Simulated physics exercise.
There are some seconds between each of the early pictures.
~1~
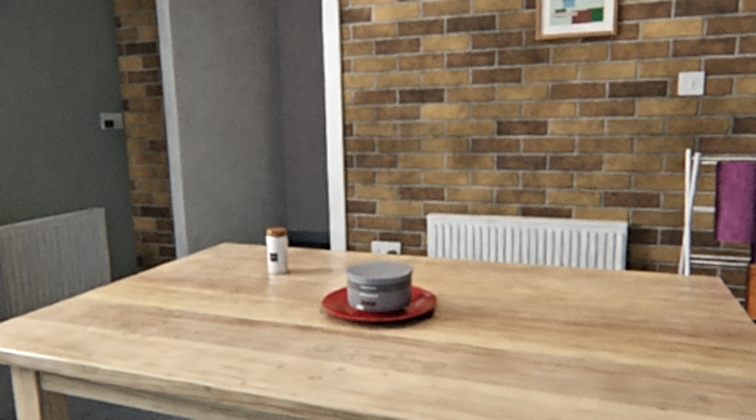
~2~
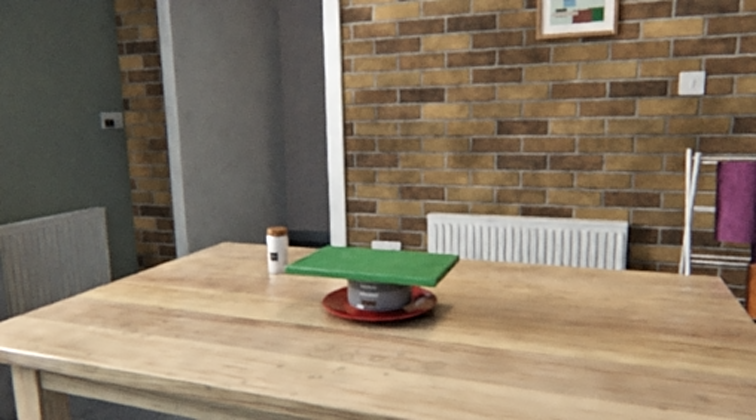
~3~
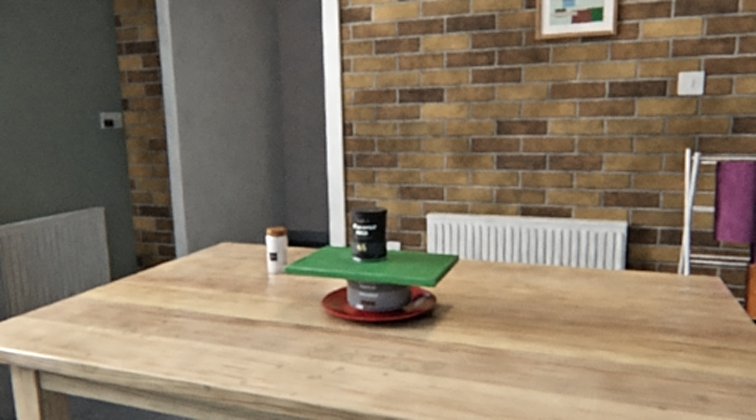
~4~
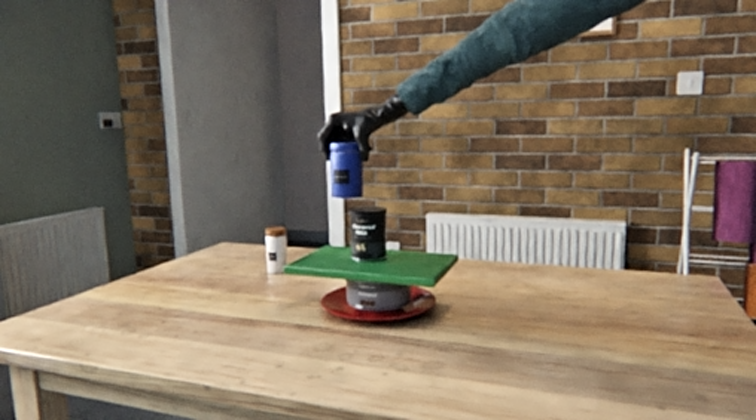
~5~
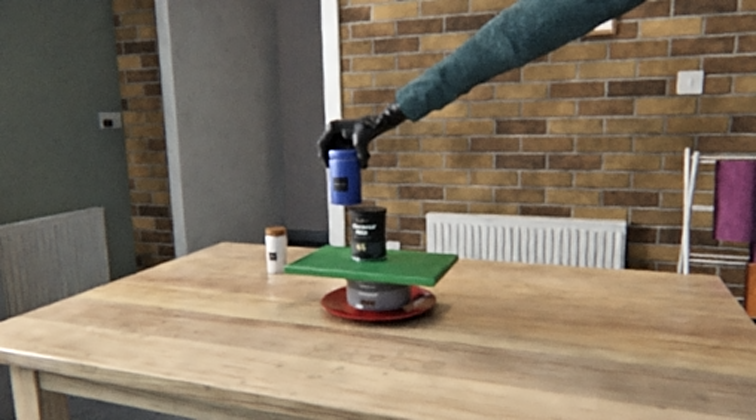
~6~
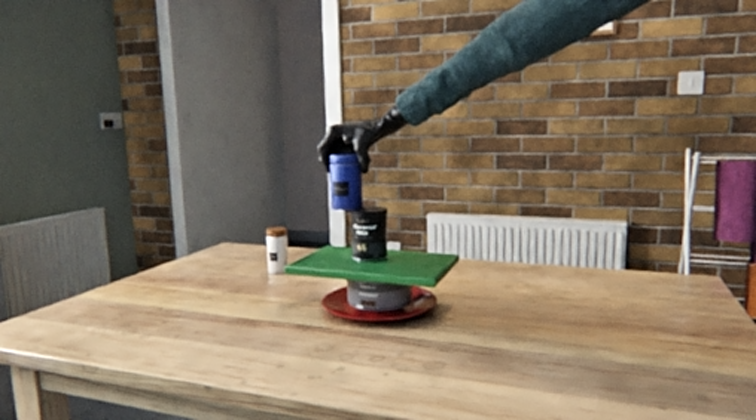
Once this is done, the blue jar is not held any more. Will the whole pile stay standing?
No: My guess is a failure.
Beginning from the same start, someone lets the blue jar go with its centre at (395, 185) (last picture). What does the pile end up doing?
What happens next is that it tips over.
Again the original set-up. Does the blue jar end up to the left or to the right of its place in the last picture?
Off leftwards in the picture.
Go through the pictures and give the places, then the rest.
The last thing is not in view yet; white shaker (278, 251), in the first frame.
The last thing is not in view yet, in the second frame.
The last thing is not in view yet; black pot (369, 233), in the third frame.
On its way; blue jar (347, 170), in the fourth frame.
On its way; blue jar (346, 177); green tray (374, 264), in the fifth frame.
In place under the hand; blue jar (346, 182); white shaker (277, 250), in the sixth frame.
Then, 0.50 s after the last picture, blue jar now fallen; black pot tipped 31° from how it was; green tray tipped 31° from how it was.
Then, 0.90 s after the last picture, black pot now fallen; green tray tipped 33° from how it was.
Then, 1.40 s after the last picture, green tray tipped 27° from how it was.
At rest, fallen, blue jar, green tray and black pot; the other 3 in place. Seen from the same camera at the end, blue jar near (286, 264). The pile gives way.
